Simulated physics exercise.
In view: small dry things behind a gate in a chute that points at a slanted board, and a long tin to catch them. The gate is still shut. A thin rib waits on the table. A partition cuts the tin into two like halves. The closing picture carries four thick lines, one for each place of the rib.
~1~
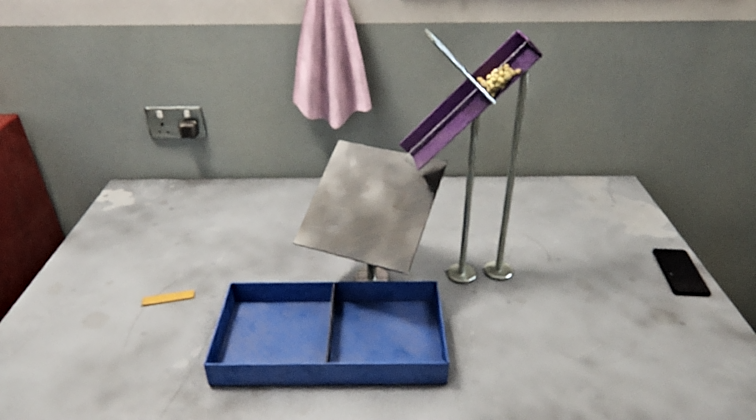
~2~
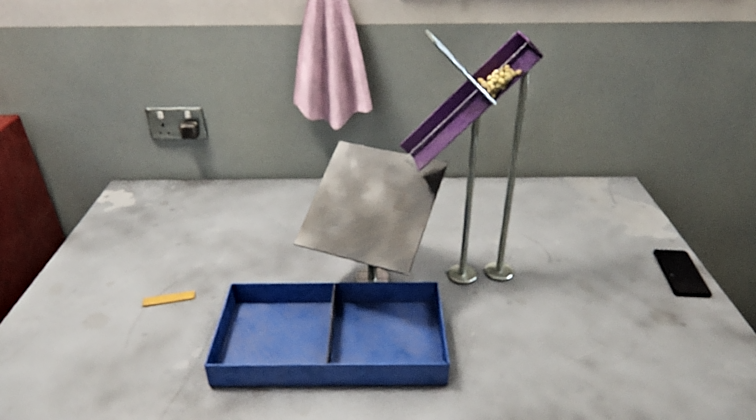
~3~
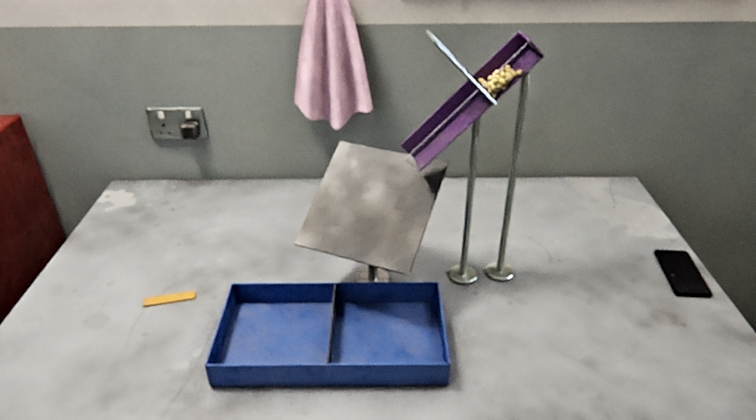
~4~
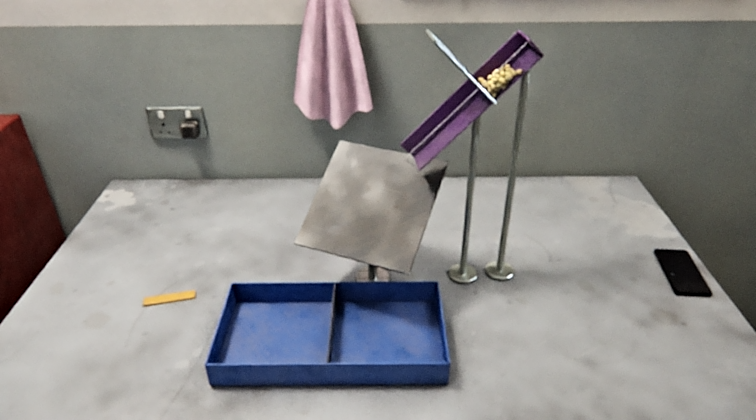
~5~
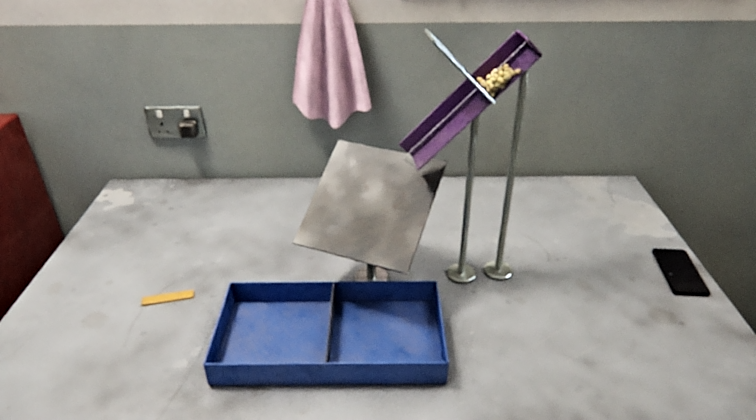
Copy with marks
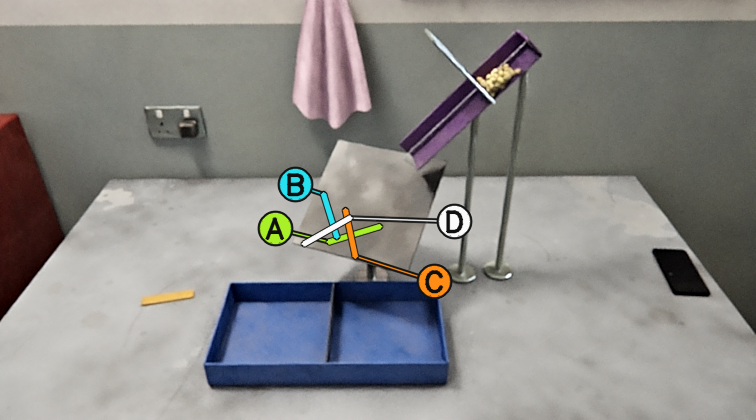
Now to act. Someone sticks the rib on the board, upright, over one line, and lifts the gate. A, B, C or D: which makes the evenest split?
Best: B.
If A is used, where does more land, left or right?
More lands on the left.
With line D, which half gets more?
The left half.
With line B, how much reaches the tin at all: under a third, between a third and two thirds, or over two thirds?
Line B gives over two thirds.
On the marked copy, line A from (379, 226) to (329, 241); line B from (323, 194) to (336, 236); line C from (345, 210) to (355, 256); line D from (349, 217) to (304, 243).
Choosing A, of what is caught, all in the left half, none in the right.
Choosing B, of what is caught, about half in the left half, about half in the right.
Choosing C, of what is caught, a stray few in the left half, nearly all in the right.
Choosing D, of what is caught, most in the left half, a small part in the right.
